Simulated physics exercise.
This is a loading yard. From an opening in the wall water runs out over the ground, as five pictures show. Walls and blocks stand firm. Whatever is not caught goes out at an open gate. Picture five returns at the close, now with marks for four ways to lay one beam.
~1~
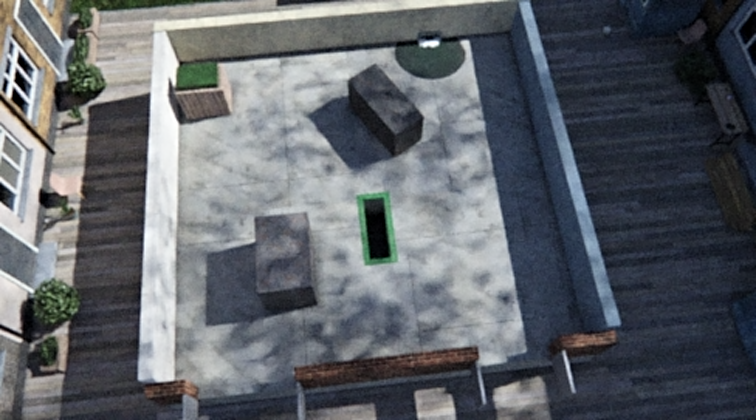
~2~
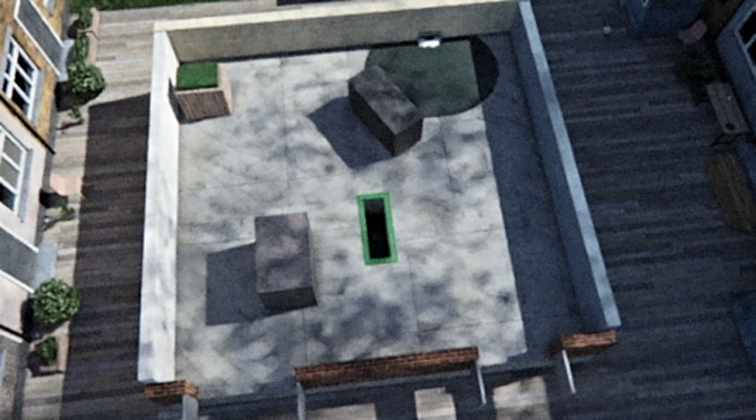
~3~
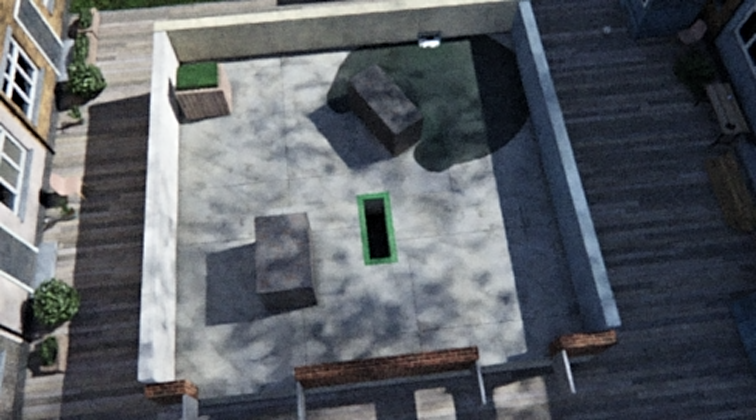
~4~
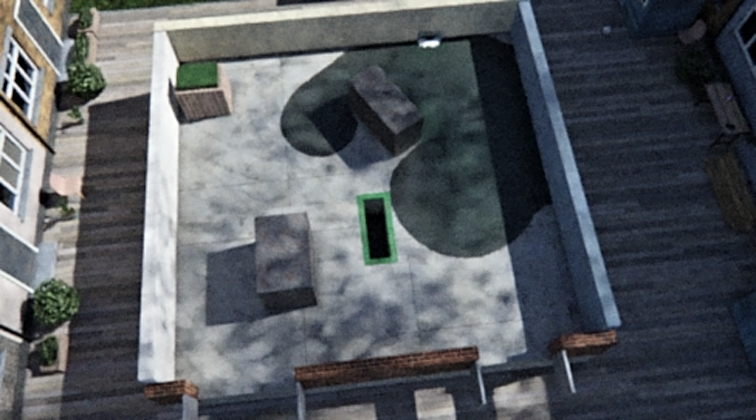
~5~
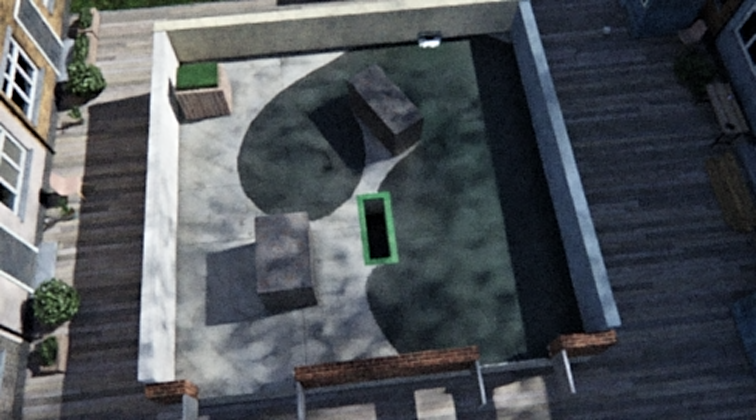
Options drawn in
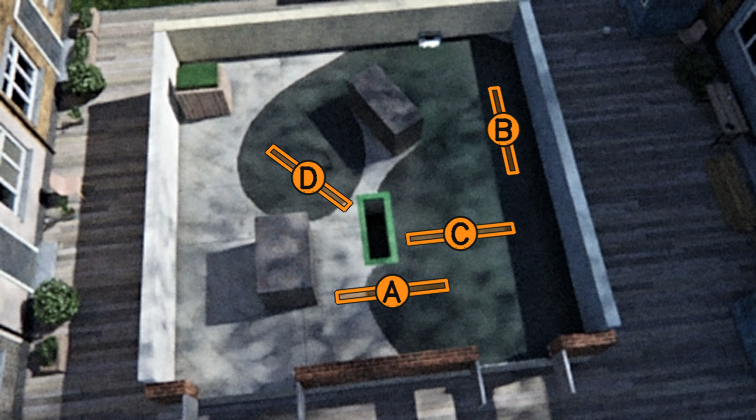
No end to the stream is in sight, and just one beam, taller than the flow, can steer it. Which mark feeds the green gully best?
It is C.
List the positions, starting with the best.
The order is C, D, A, B.
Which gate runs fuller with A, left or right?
More leaves on the right.
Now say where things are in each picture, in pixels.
Outfall at (429, 36); green gully at (377, 228); open gate at (249, 380); open gate at (510, 350); water covers 3 % of the ground and shows as far out as (442, 74); green gully still dry.
Water covers 10 % of the ground and shows as far out as (446, 112); green gully still dry.
Water covers 19 % of the ground and shows as far out as (445, 164); green gully still dry.
Water covers 34 % of the ground and shows as far out as (458, 253); green gully still dry.
57 % of the ground is wet; green gully taking water.
On the marked copy, A from (337, 297) to (446, 285); B from (513, 172) to (494, 88); C from (408, 239) to (513, 227); D from (270, 149) to (347, 206).
With A, about 11 % of the stream runs into the green gully, about 88 % out by the gates.
With B, about 6 % of the stream runs into the green gully, about 93 % out by the gates.
With C, about 39 % of the stream runs into the green gully, about 60 % out by the gates.
With D, about 15 % of the stream runs into the green gully, about 85 % out by the gates.
